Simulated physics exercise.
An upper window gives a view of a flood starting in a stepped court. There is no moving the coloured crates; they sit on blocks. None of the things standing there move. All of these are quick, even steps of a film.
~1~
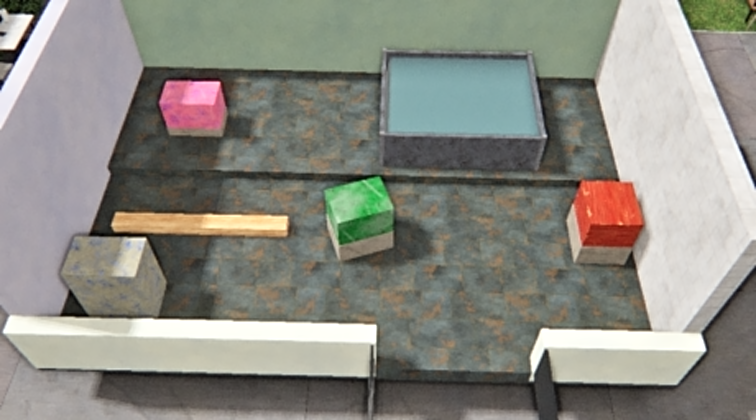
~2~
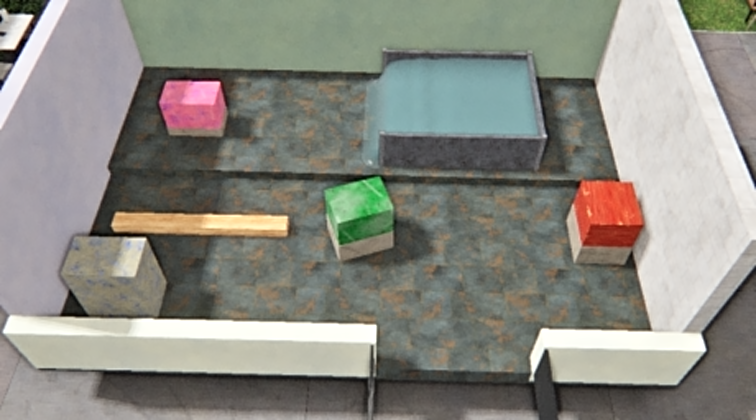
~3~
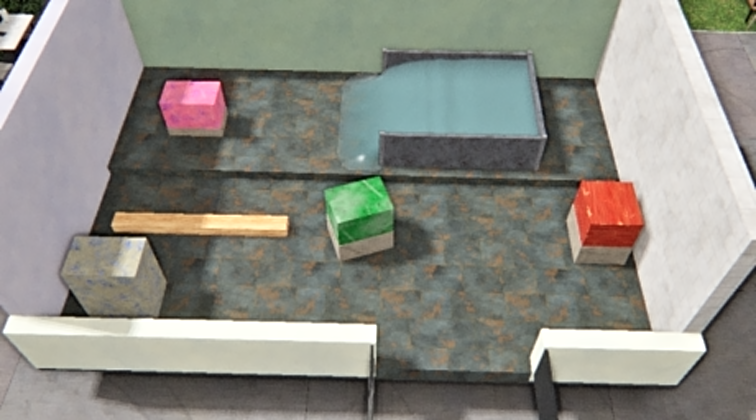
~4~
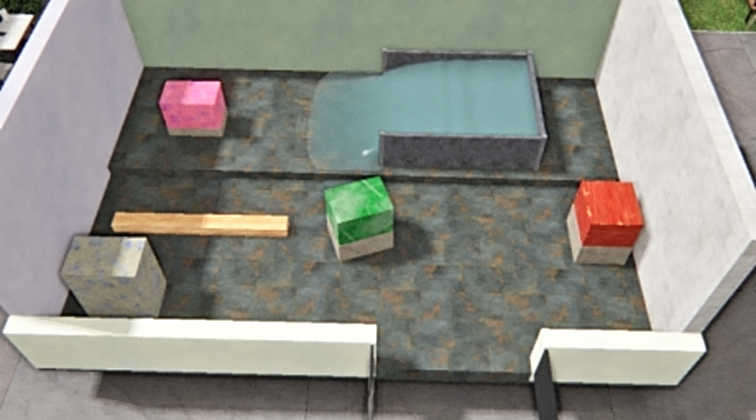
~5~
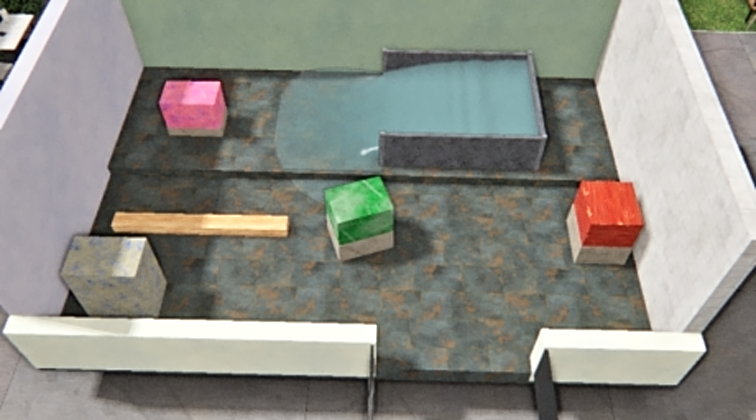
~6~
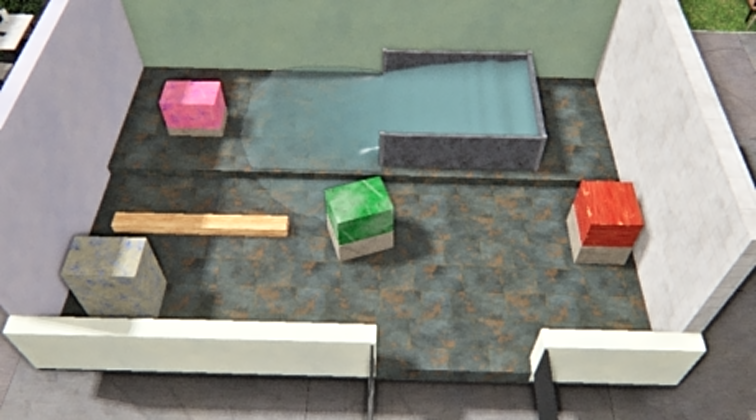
The clip opens on a walled, stepped court with a full, still tank and pink, green and red crates resting on blocks. Water pours out of the tank's left side and spreads steadily leftward in a thin sheet across the upper level, drawing close to the pink crate, while the crates stay put.
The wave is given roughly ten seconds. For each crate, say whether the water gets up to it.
Green crate: No; pink crate: Yes; red crate: No.
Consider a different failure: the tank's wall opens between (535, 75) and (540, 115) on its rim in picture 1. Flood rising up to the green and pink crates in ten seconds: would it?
Green stays untouched; pink stays untouched.
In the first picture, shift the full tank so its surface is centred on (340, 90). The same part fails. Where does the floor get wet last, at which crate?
Answer: The crate marked red.
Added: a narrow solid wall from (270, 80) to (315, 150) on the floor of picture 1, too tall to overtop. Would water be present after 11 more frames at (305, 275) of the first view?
At that place: Flooded.
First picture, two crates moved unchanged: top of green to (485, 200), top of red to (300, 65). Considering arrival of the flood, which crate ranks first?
Red-painted one.
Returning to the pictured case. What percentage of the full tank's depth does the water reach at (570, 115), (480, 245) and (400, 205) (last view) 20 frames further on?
0, 0 and 0 in a hundred, in turn.
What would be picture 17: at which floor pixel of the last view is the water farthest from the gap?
Near (80, 264).
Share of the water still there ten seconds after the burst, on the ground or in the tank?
Roughly 96 parts in every hundred.
A moment on, water covers 35 % of the floor; the green crate water round its plinth, the pink crate water round its plinth, the red crate not reached.
Next, water covers 40 % of the floor; the green crate water round its plinth, the pink crate water round its plinth, the red crate not reached.
Then, water covers 45 % of the floor; the green crate water round its plinth, the pink crate water round its plinth, the red crate not reached.
Later, water covers 70 % of the floor; the green crate water round its plinth, the pink crate water round its plinth, the red crate not reached.
In the end, water covers 90 % of the floor; the green crate stayed above the water, the pink crate was topped, the red crate stayed above the water.
